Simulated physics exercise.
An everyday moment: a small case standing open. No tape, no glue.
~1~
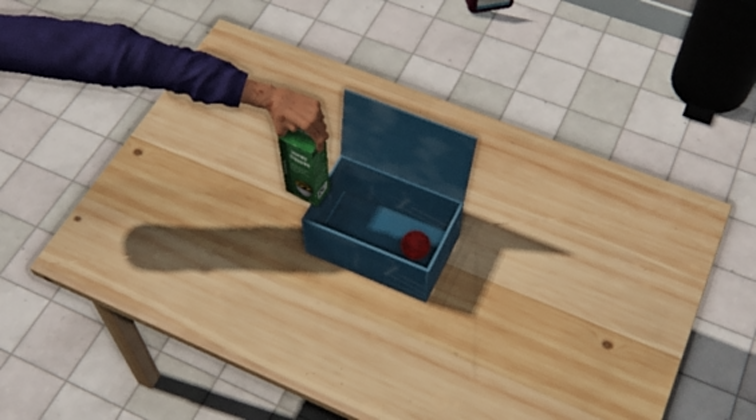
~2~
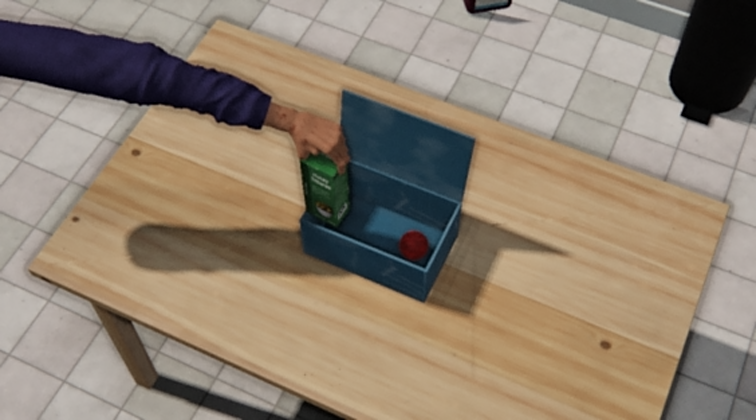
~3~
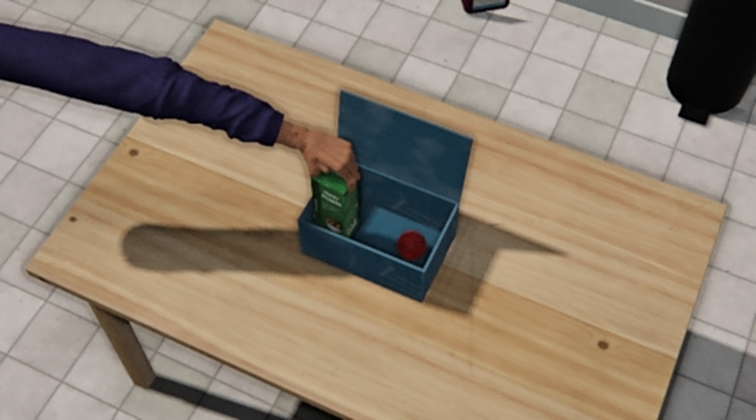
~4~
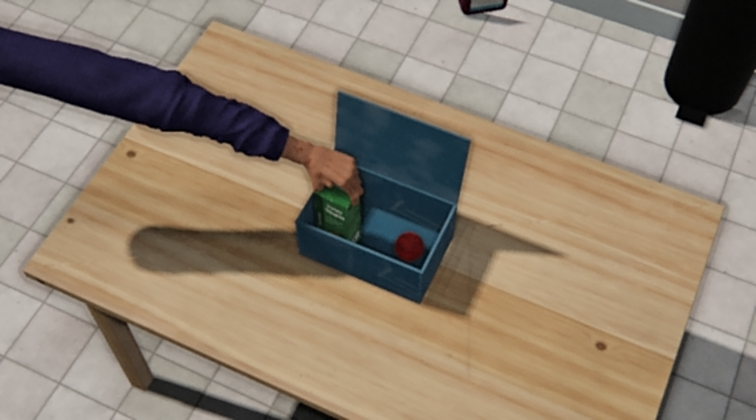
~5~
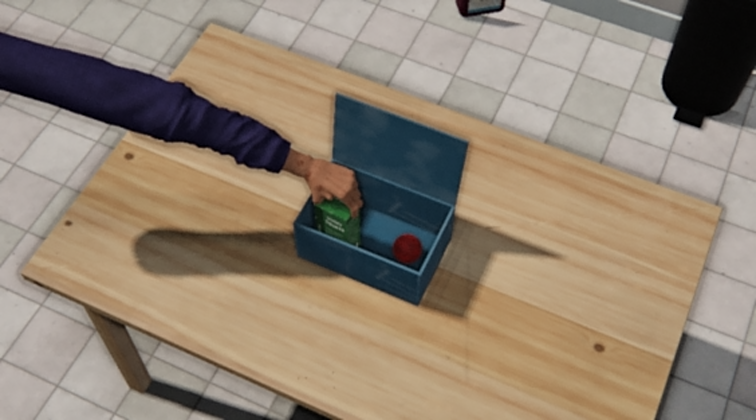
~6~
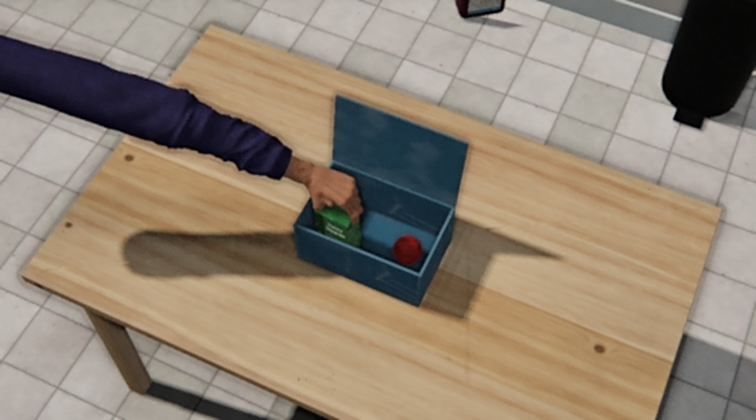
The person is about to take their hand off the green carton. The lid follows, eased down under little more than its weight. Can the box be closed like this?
Outcome: The lid will not close.
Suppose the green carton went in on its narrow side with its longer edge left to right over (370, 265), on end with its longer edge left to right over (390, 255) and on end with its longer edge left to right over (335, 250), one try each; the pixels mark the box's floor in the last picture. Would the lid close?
In the first case it closes; in the second case it closes; in the third case it is held up.
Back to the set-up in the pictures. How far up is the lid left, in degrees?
Some 25° above the rim.
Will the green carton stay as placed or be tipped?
The green carton keeps its pose.
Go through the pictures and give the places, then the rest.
The first frame shows still above its spot; green carton (305, 164); red ball (416, 245).
The second frame shows still above its spot; green carton (326, 186); red ball (414, 246).
The third frame shows still above its spot; green carton (335, 202); red ball (412, 246).
The fourth frame shows still above its spot; green carton (339, 216); red ball (409, 247).
The fifth frame shows still above its spot; green carton (339, 228); red ball (407, 249).
The sixth frame shows put in, still held; green carton (339, 234); red ball (408, 250).
Then, 1.20 s later than the last frame, lid starting down.
Then, 1.50 s later than the last frame, lid 65° above the rim.
Then, 1.80 s later than the last frame, lid 40° above the rim.
When it is over, lid 27° above the rim; both as before. End places, in pixels of the last picture, green carton near (339, 234).
